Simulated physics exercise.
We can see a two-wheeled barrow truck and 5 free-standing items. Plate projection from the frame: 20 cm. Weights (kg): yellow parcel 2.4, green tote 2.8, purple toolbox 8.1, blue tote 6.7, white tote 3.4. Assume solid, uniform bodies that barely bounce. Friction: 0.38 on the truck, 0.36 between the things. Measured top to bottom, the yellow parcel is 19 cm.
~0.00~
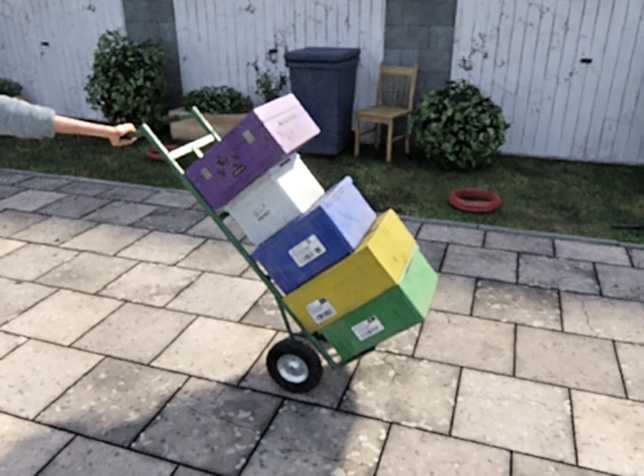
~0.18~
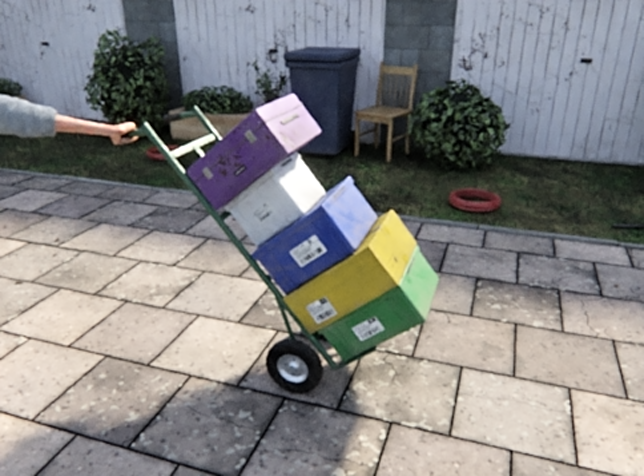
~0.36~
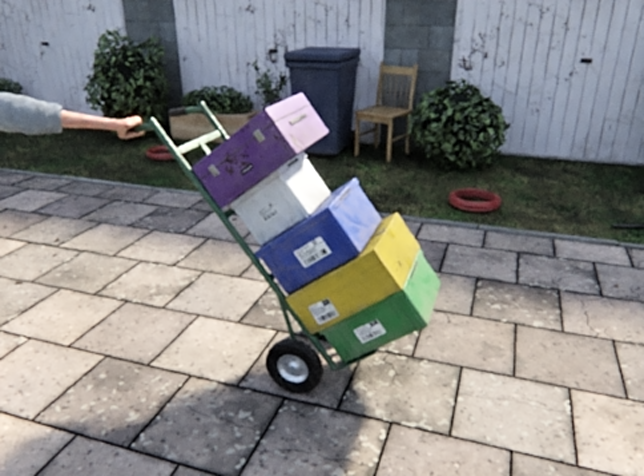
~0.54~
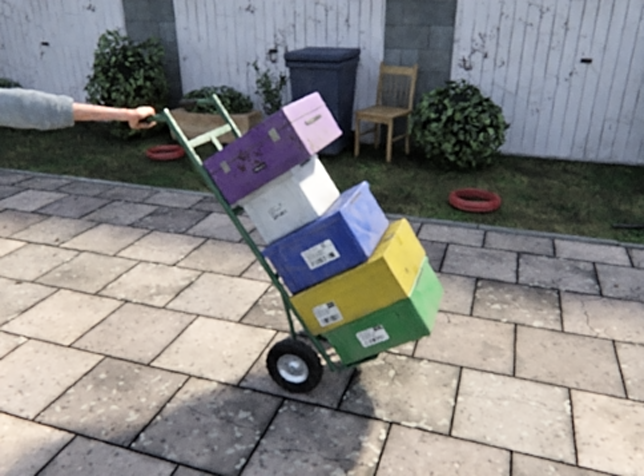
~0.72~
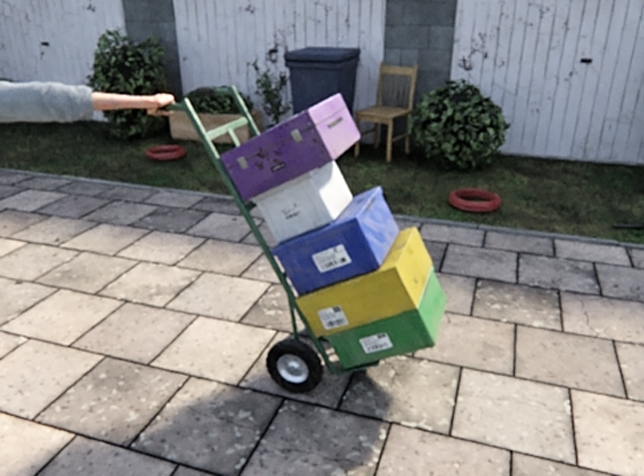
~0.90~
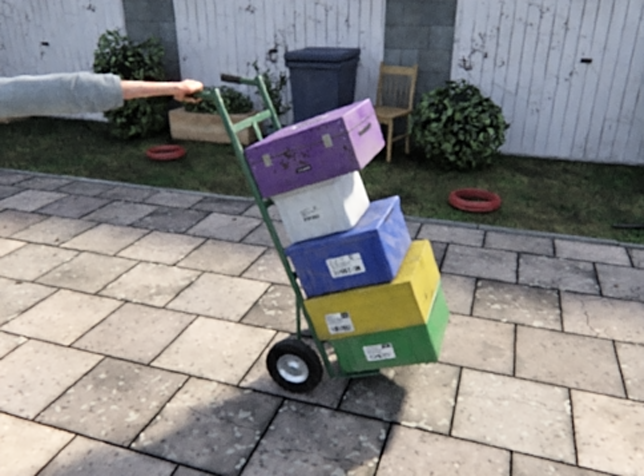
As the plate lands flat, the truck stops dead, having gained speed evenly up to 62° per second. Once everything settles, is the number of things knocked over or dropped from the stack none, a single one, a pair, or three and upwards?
It is a pair.
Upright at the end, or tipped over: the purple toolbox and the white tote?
In the last frame the purple toolbox does not stay up and the white tote does not stay up.
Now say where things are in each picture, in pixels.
In the first picture, 40° short of upright; yellow parcel (352, 270); green tote (380, 303).
In the second picture, 40° short of upright; white tote (277, 199); purple toolbox (256, 151).
In the third picture, 37° short of upright; blue tote (322, 236); white tote (282, 199).
In the fourth picture, 34° short of upright; purple toolbox (275, 148); blue tote (329, 238).
In the fifth picture, 29° short of upright; white tote (305, 198); purple toolbox (293, 146).
In the sixth picture, 22° short of upright; yellow parcel (375, 289); green tote (392, 326).
After 1.40 s, truck upright; yellow parcel moved 2 cm near (398, 318); purple toolbox 5° off its base; white tote 5° off its base.
After 2.00 s, truck upright; purple toolbox now dropped from the stack; yellow parcel moved 2 cm near (399, 318); white tote 55° off its base.
After 2.40 s, truck upright; white tote now dropped from the stack; yellow parcel moved 2 cm near (399, 318); blue tote moved 5 cm.
In the end (3.6 s), dropped from the stack, purple toolbox and white tote; the other 3 under 10 cm from the start. In the last view, yellow parcel near (396, 317), green tote near (394, 354).
